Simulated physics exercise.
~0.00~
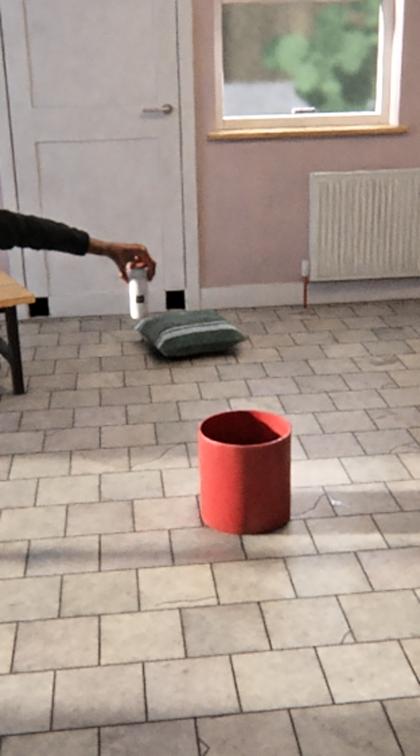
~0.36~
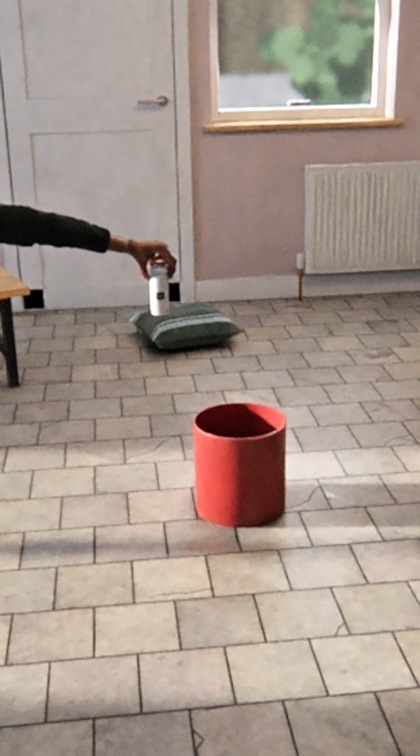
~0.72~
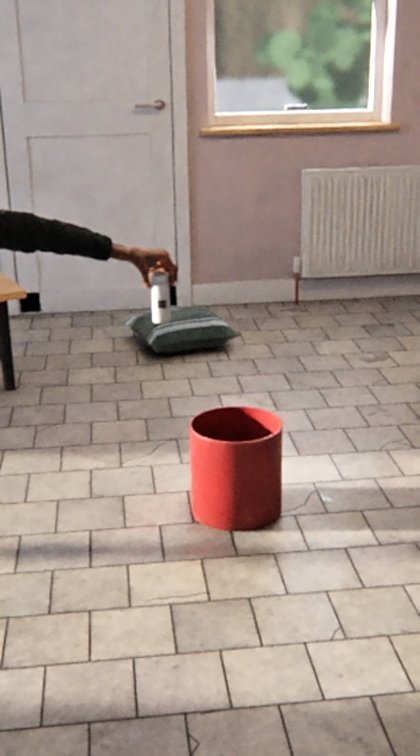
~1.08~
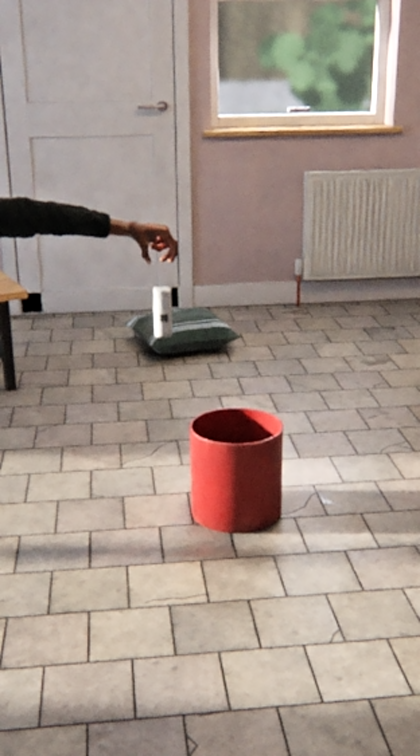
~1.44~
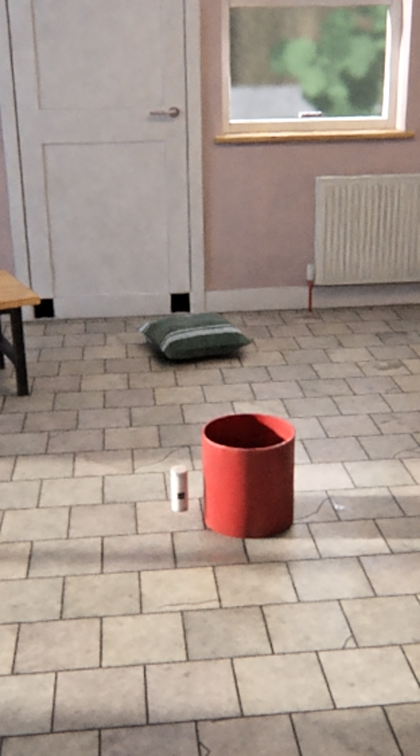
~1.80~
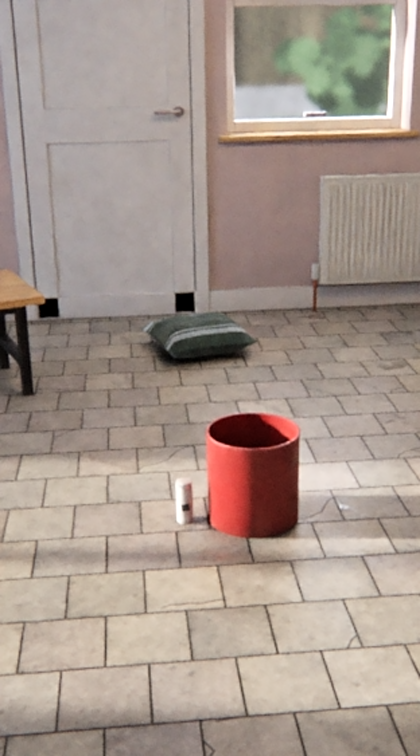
A white shaker dangled from a hand reaching in from the left above a tiled floor, shifted slightly right, then was let go; it dropped and missed the red bin, ending up upright on the floor just to the bin's left.
